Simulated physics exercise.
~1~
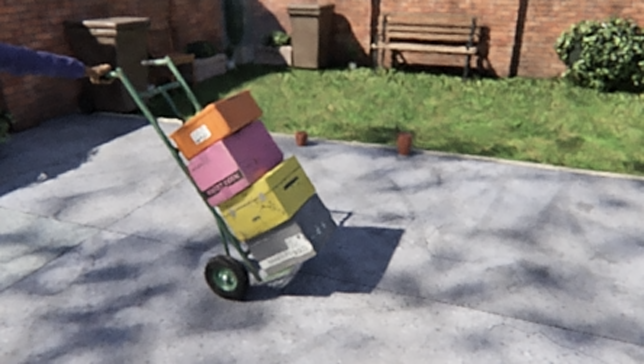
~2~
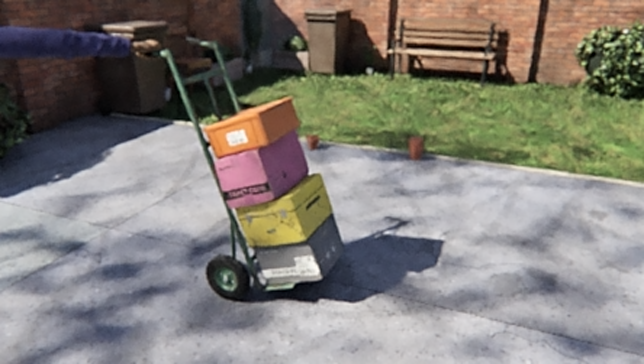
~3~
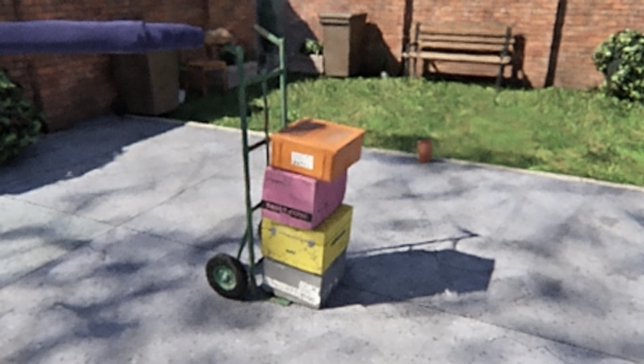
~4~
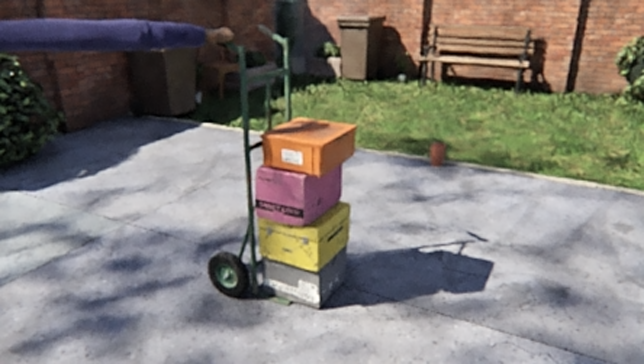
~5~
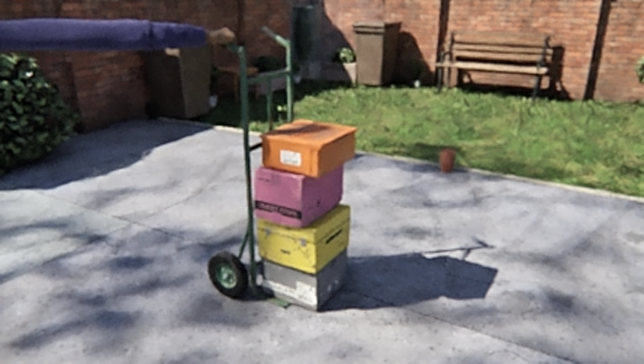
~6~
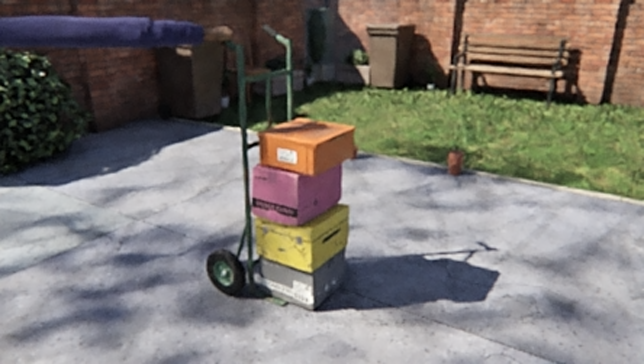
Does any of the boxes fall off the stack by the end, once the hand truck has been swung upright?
No, none of them falls. The grey, yellow, pink and orange boxes are all still stacked on the upright hand truck at the end.
